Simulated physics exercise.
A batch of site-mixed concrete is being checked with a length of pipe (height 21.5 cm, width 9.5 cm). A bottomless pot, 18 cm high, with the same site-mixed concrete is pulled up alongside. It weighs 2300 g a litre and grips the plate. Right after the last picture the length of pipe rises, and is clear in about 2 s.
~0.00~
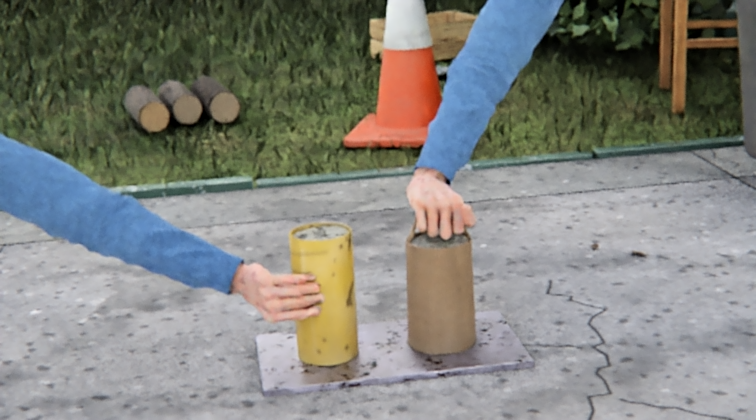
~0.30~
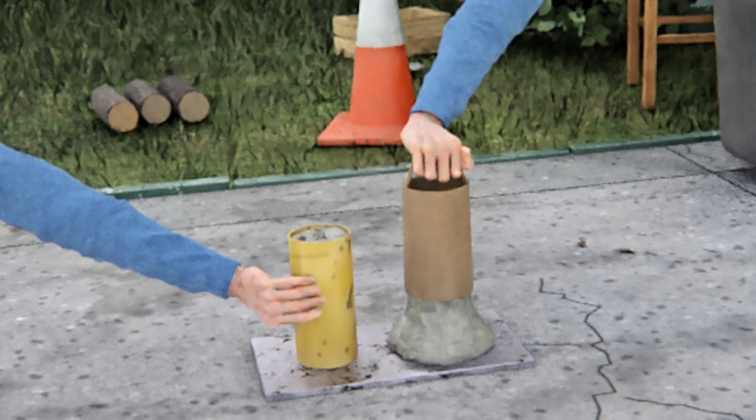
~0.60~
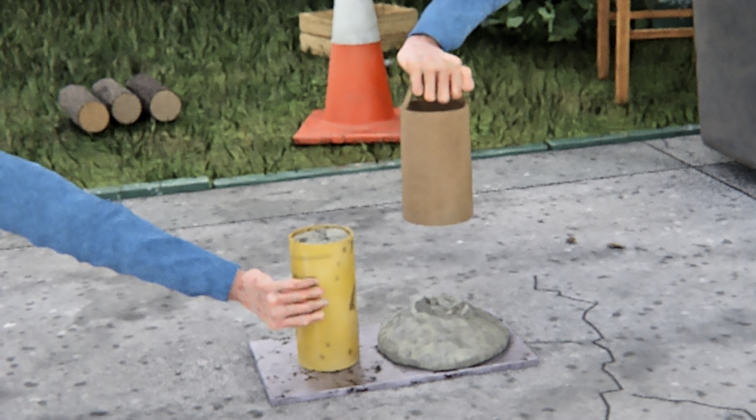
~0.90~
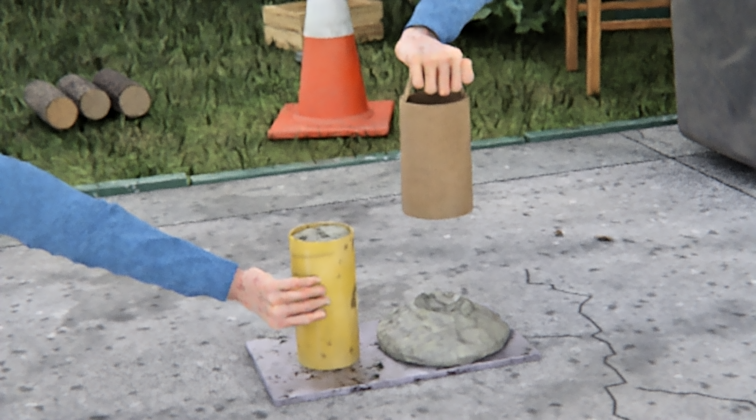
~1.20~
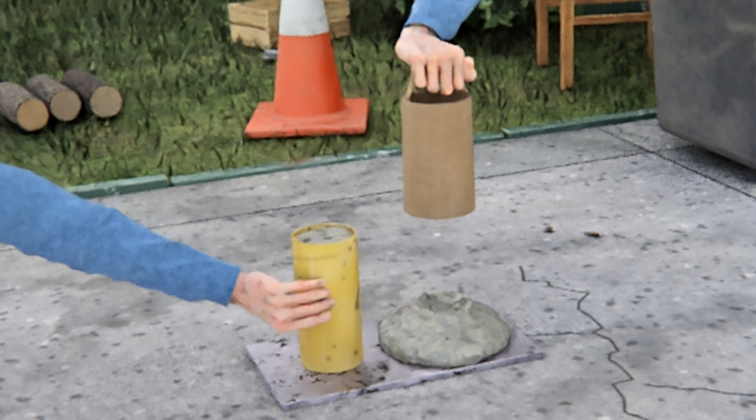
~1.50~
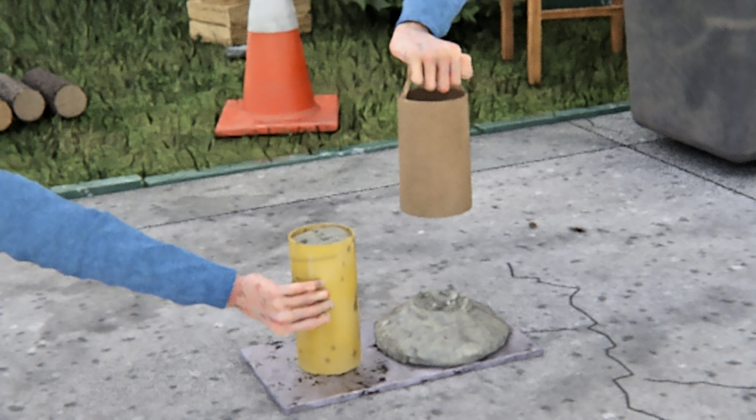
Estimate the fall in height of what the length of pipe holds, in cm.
Some 14 cm.
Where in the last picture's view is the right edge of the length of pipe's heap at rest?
Around (398, 359).
By 2.0 s, the length of pipe is up 5.0 cm; the site-mixed concrete has come down 4.5 cm to 17 cm and is 16 cm wide.
By 2.5 s, the length of pipe is up 13 cm; the site-mixed concrete has come down 13 cm to 8.1 cm and is 22 cm wide.
By 3.0 s, the length of pipe is up 22 cm; the site-mixed concrete has come down 13 cm to 8.0 cm and is 22 cm wide.
By 3.6 s, the length of pipe is clear; the site-mixed concrete has come down 13 cm to 8.0 cm and is 22 cm wide.
By 4.1 s, at rest, the length of pipe is clear; the site-mixed concrete has come down 14 cm to 8.0 cm and is 22 cm wide.
